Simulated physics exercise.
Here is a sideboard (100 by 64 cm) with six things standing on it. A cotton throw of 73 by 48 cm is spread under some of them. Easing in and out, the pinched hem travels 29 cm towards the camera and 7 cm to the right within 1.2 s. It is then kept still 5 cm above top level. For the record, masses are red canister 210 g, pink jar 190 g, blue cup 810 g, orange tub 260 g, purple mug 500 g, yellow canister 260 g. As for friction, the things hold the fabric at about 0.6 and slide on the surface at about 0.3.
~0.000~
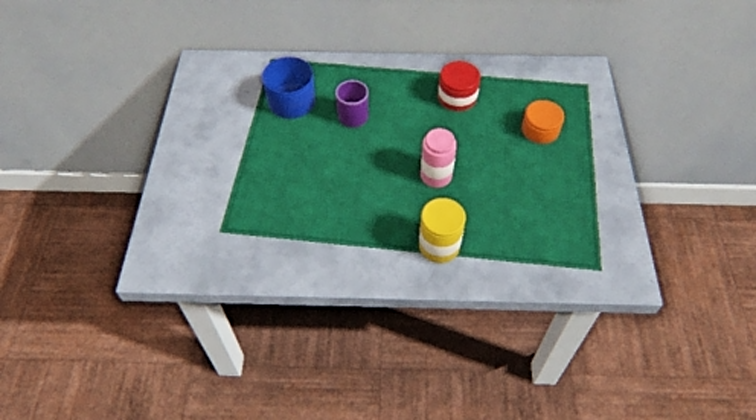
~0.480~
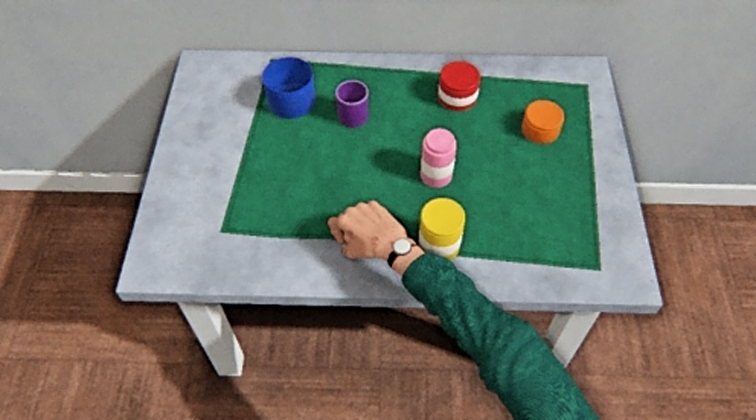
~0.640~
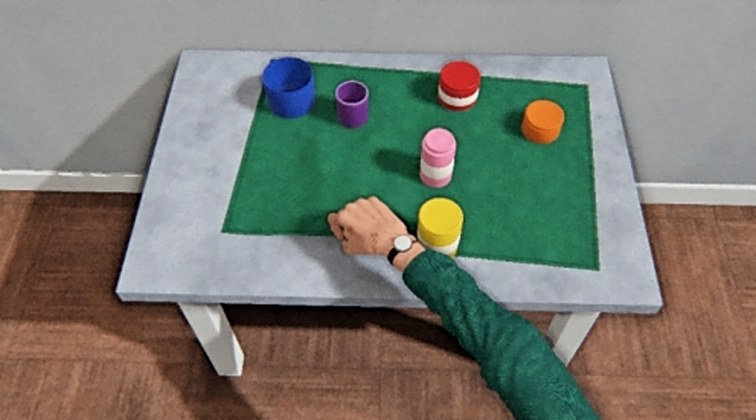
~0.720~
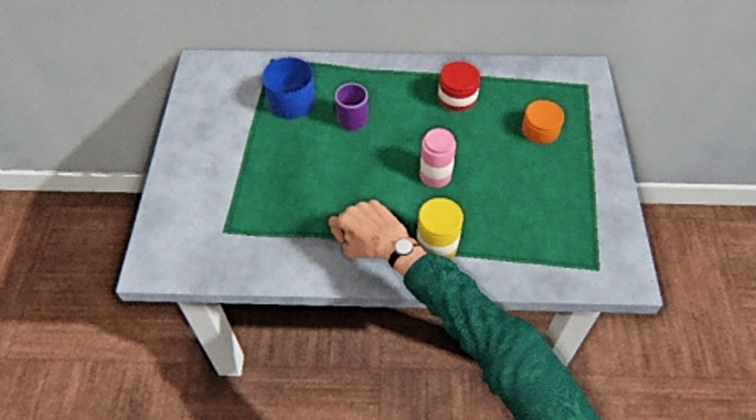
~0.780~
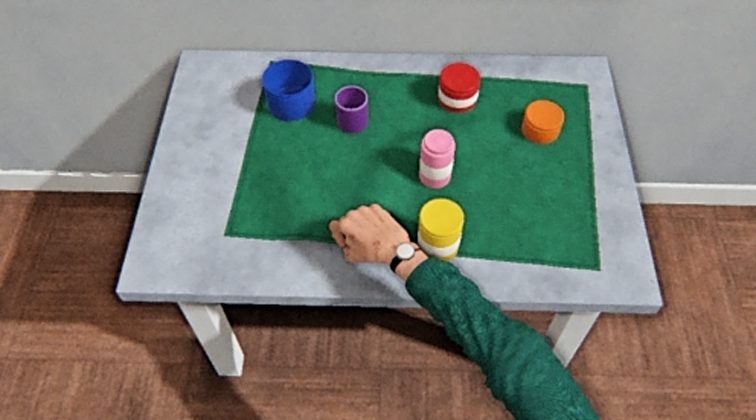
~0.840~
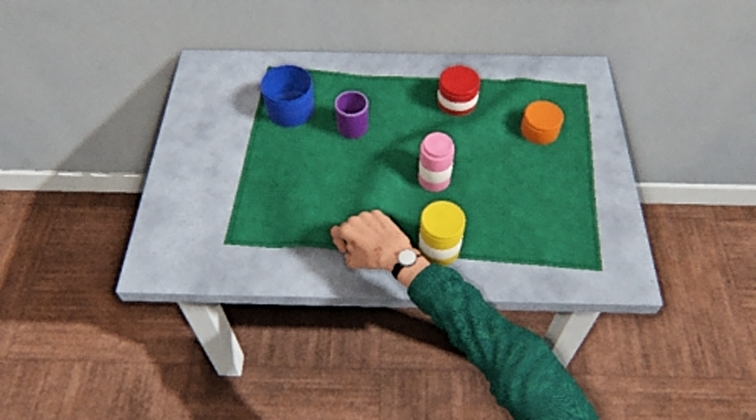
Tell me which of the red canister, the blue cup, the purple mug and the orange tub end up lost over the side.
I'd say the red canister does not leave; I'd say the blue cup does not leave; I'd say the purple mug does not leave; I'd say the orange tub does not leave.
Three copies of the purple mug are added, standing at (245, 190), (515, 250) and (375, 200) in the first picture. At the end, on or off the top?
Going through the three spots as listed: Ends up off the top, ends up off the top and ends up off the top.
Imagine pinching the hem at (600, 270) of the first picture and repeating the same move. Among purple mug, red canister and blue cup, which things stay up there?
Log - purple mug: Still on top; red canister: Still on top; blue cup: Still on top.
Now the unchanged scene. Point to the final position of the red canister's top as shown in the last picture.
At about (420, 174).
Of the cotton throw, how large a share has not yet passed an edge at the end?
About 65 per cent.
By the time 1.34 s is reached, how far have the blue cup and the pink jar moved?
Blue cup 25 cm, pink jar 20 cm.
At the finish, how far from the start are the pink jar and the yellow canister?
Near enough: Pink jar off the top, yellow canister off the top.
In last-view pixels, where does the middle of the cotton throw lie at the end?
It sits near (408, 259) in pixels.
By 1.1 s, 100 % of the cotton throw is still over the top; blue cup 12 cm off its start, purple mug 11 cm off its start, red canister 8 cm off its start.
By 1.3 s, 85 % of the cotton throw is still over the top; blue cup 23 cm off its start, purple mug 21 cm off its start, red canister 16 cm off its start.
By 1.6 s, 75 % of the cotton throw is still over the top; purple mug 30 cm off its start at (340, 211), blue cup 30 cm off its start at (266, 189), red canister 24 cm off its start at (429, 157).
By 1.8 s, 65 % of the cotton throw is still over the top; purple mug 35 cm off its start, blue cup 33 cm off its start, red canister 28 cm off its start.
By 3.4 s, 65 % of the cotton throw is still over the top; purple mug 35 cm off its start at (347, 235), blue cup 33 cm off its start at (270, 203), red canister 28 cm off its start at (420, 174), orange tub 22 cm off its start at (524, 198).
